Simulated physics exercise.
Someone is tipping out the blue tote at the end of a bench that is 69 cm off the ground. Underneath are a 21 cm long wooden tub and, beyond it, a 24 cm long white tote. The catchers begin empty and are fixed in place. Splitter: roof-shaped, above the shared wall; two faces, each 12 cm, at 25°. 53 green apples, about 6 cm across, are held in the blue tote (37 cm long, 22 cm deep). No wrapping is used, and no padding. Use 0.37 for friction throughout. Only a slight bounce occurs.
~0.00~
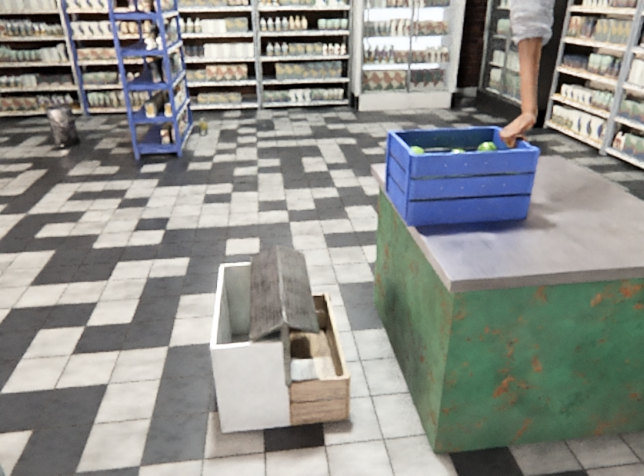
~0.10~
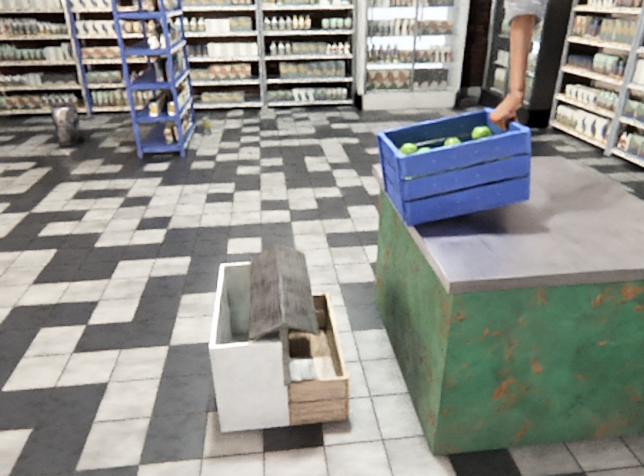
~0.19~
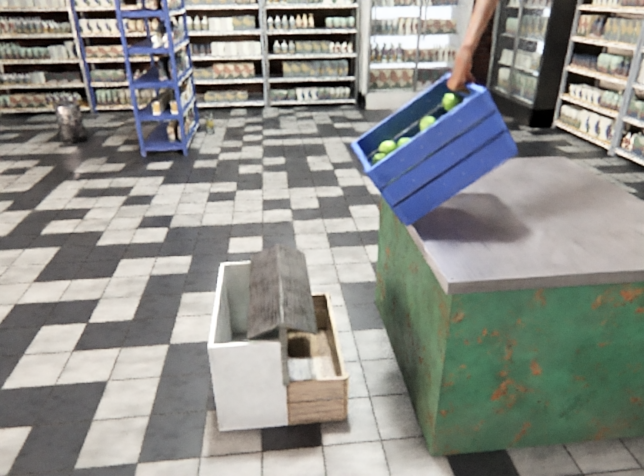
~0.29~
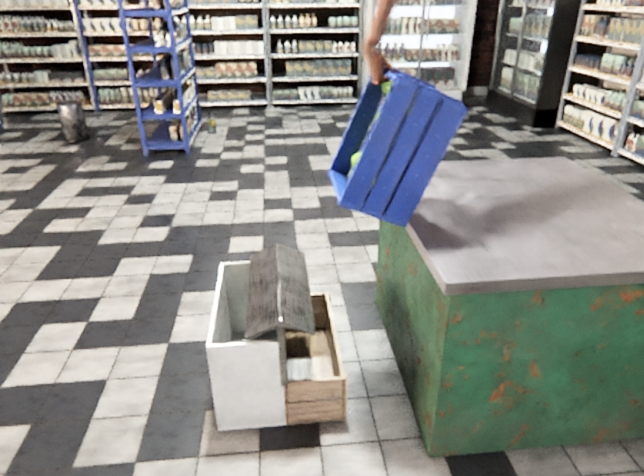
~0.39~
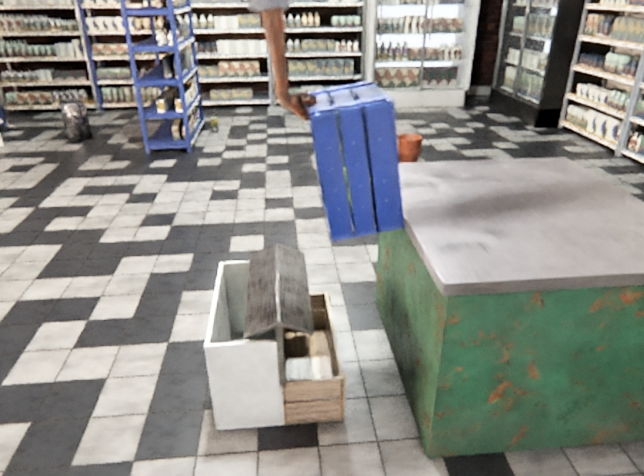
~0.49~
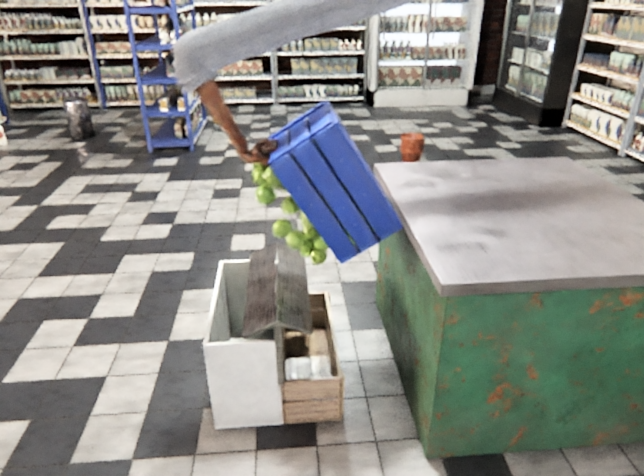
The video shows a hand tilting a blue tote of green apples leftward at the end of a bench until it is past vertical, and several apples tumble out above a white tote and wooden tub with a roof-shaped piece between them.
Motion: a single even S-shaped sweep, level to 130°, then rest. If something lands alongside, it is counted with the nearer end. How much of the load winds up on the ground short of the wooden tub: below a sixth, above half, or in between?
The tally is a sixth to half.
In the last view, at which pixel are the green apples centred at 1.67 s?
About (253, 362).
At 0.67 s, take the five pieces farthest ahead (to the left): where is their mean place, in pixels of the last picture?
(170, 322).
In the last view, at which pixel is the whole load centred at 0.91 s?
Estimated centre in the last picture: (260, 355).
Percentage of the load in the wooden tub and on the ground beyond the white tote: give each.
Estimate: 5 % then 40 %.
After 0.67 s, tilt 130°; 3 still in the blue tote, 1 in the wooden tub, 5 in the white tote and 44 in the air.
After 0.91 s, tilt 130°; 4 in the wooden tub, 11 in the white tote, 4 on the ground short of the wooden tub, 15 on the ground beyond the white tote and 19 in the air.
After 1.24 s, tilt 130°; 3 in the wooden tub, 11 in the white tote, 11 on the ground short of the wooden tub, 21 on the ground beyond the white tote and 7 in the air.
Final count (at 1.67 s), 2 in the wooden tub, 11 in the white tote, 19 on the ground short of the wooden tub and 21 on the ground beyond the white tote. Asked share, 19 of 53, 36 per cent.
